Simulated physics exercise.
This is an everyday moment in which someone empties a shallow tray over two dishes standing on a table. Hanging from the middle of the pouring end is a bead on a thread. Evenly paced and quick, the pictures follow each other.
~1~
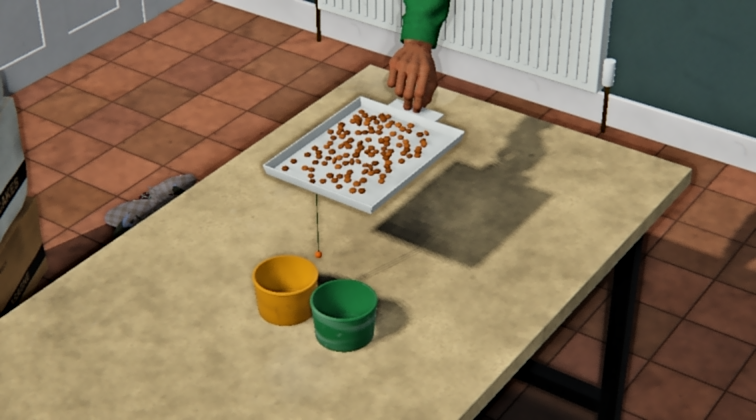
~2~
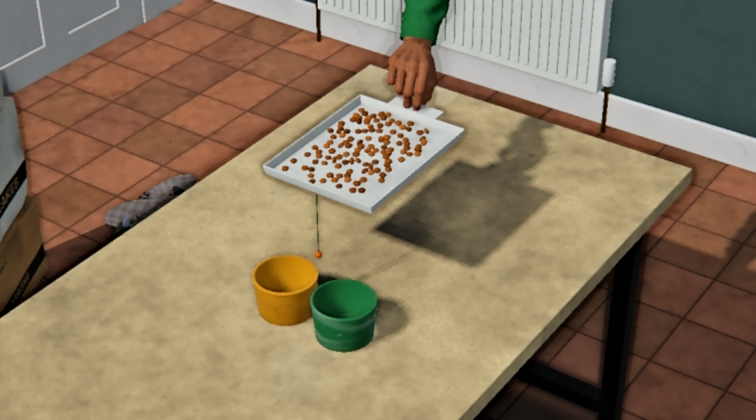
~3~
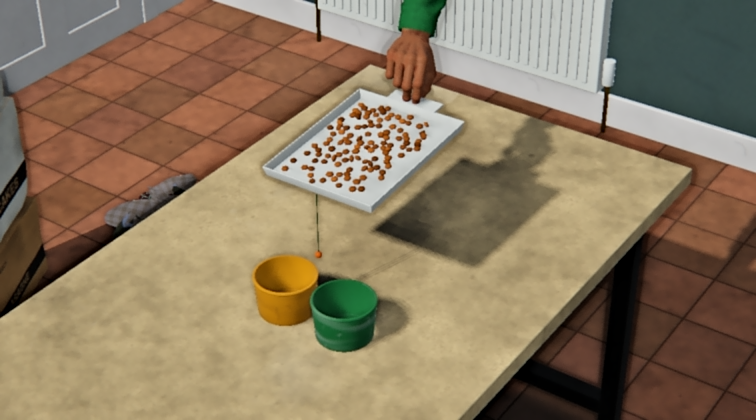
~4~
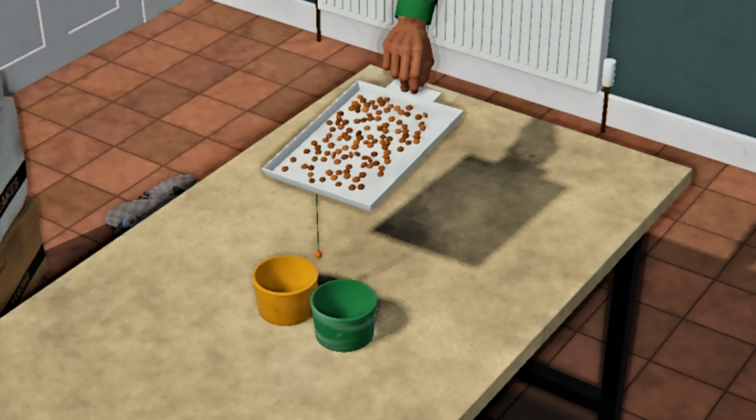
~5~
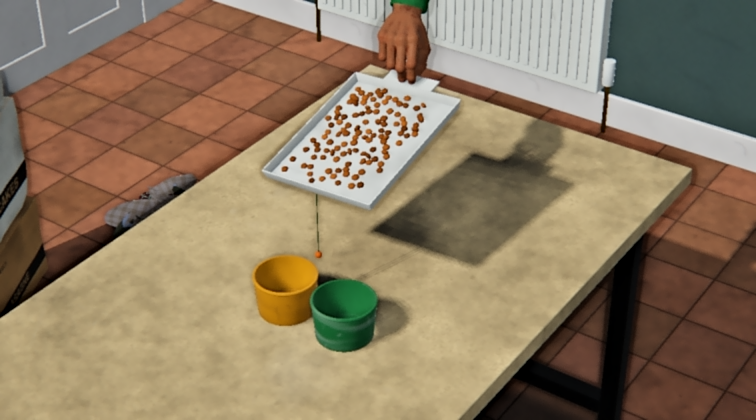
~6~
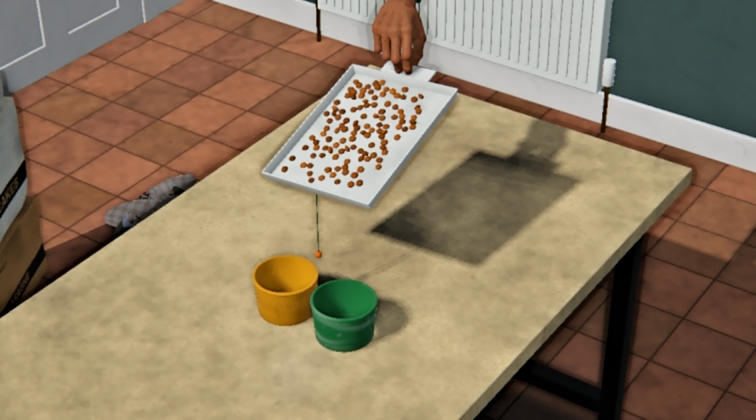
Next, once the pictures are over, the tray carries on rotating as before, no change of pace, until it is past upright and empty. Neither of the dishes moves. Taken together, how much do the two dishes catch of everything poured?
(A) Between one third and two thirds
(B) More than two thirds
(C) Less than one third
Between one third and two thirds.
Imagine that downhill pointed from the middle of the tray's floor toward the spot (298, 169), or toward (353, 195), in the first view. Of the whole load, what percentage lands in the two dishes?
Around 0 percent for the first aim and around 60 percent for the second.
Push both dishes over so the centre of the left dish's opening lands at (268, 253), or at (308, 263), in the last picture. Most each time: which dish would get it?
The first time it's the one placed on the left, and the second time it's the one placed on the left.
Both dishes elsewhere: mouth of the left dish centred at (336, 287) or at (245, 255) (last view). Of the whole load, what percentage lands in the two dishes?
About 0 and 80 per cent respectively.
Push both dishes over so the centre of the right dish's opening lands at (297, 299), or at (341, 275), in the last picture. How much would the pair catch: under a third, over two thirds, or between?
At the first place less than a third, at the second the middle third.
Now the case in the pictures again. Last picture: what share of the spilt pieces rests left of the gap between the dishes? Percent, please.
Looks to be around 100 per cent of the spill.
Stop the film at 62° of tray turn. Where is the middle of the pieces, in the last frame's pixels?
Centre estimate: (289, 179).
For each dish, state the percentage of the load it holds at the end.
About: Left dish 40, right dish 0 per cent.
Shortly afterwards, tray tipped steeply; the bulk on the tray; near a quarter in the air.
Next, tray tipped right over; near a third on the tray; near a quarter in the left dish; near a third outside both; a little in the air.
Some moments later, tray tipped past a quarter turn; only a few in the right dish; near half in the left dish; near half outside both.
In the end, tray tipped past a quarter turn; only a few in the right dish; near half in the left dish; near half outside both.
